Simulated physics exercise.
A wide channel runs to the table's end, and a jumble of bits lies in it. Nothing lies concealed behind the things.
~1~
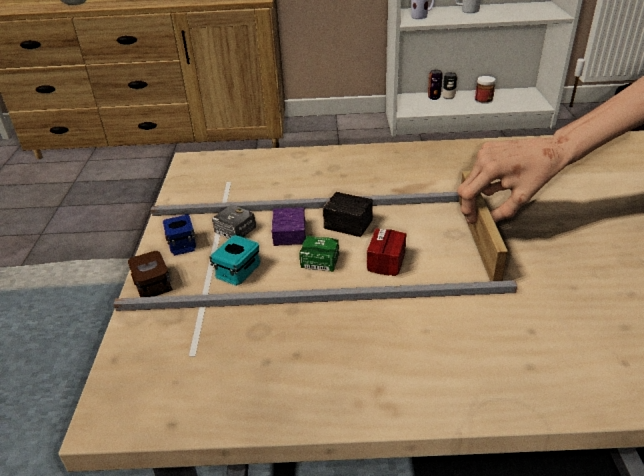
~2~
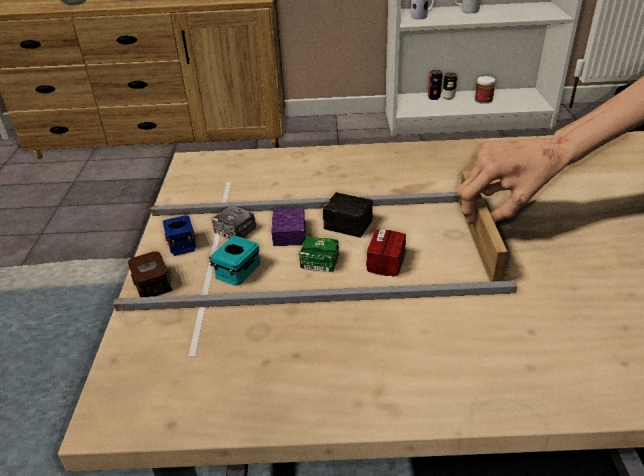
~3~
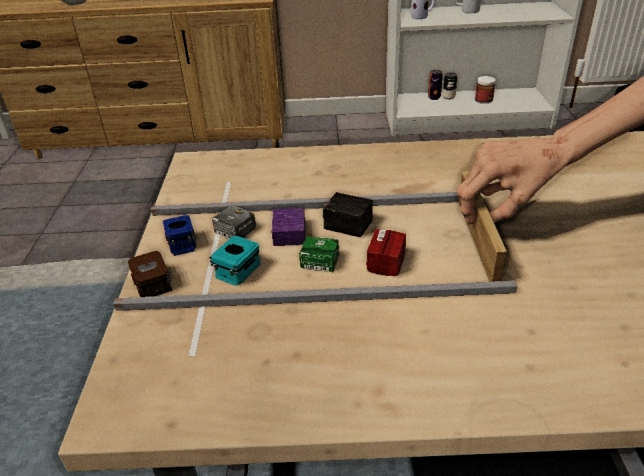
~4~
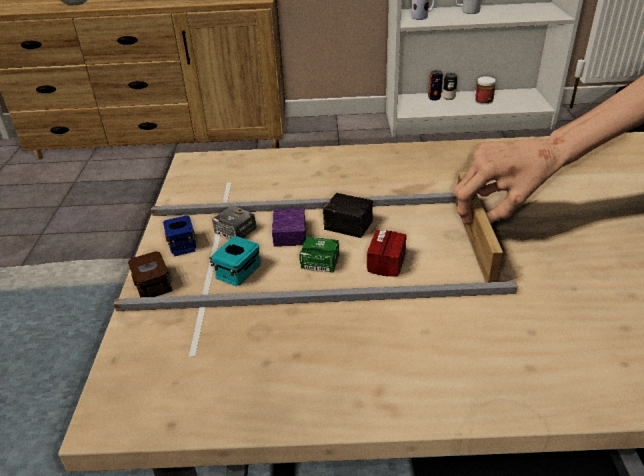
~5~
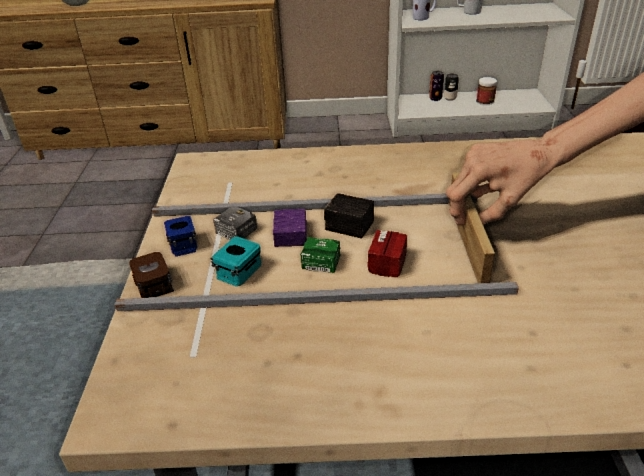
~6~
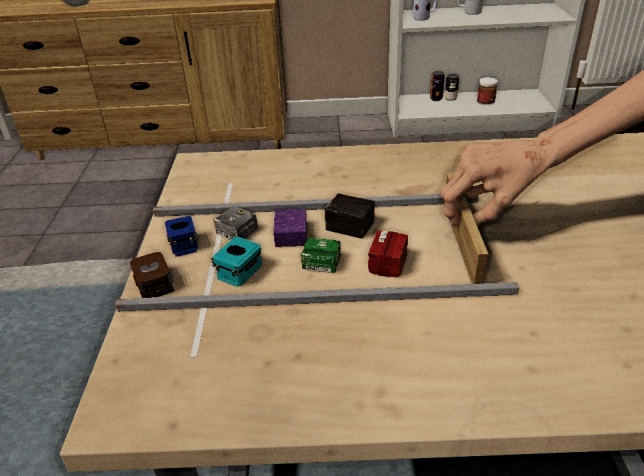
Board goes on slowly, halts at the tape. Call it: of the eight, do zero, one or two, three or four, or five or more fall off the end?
Three or four fall off.
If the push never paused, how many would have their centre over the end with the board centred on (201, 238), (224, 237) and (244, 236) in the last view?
Counts by place: 3 / 3 / 0.
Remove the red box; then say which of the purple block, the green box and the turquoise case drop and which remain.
The purple block keeps its place, the green box keeps its place and the turquoise case keeps its place.
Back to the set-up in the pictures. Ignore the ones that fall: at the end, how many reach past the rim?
Overhang count: 1.
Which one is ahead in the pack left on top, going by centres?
The turquoise case is foremost.
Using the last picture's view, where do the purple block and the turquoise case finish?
The purple block at (162, 233), the turquoise case at (135, 271).
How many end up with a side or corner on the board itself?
At rest, 2 are in contact.
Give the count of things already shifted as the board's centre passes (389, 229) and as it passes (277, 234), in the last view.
First 1 and then 7.
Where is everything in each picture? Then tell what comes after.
Brown case (150, 275); blue case (180, 235); grey box (234, 223); board (481, 224); tape (214, 253), in the first frame.
Blue case (180, 235); purple block (289, 227), in the second frame.
Grey box (234, 223); green box (320, 254), in the third frame.
Brown case (150, 276); turquoise case (237, 261), in the fourth frame.
Blue case (181, 236); black block (349, 215), in the fifth frame.
Brown case (152, 276); blue case (182, 236); grey box (236, 224); board (464, 226); tape (216, 253), in the sixth frame.
Soon after, none off yet; brown case at rest near (152, 276); blue case at rest near (182, 236); grey box at rest near (236, 224).
After that, none off yet; brown case at rest near (152, 276); blue case at rest near (182, 236); grey box displaced a little near (225, 225).
And then, none off yet; brown case displaced a little near (140, 279); blue case displaced about its own width near (161, 240); grey box displaced well along near (171, 222).
In the end, the number that fall off is three or four; gone, grey box, blue case and brown case.
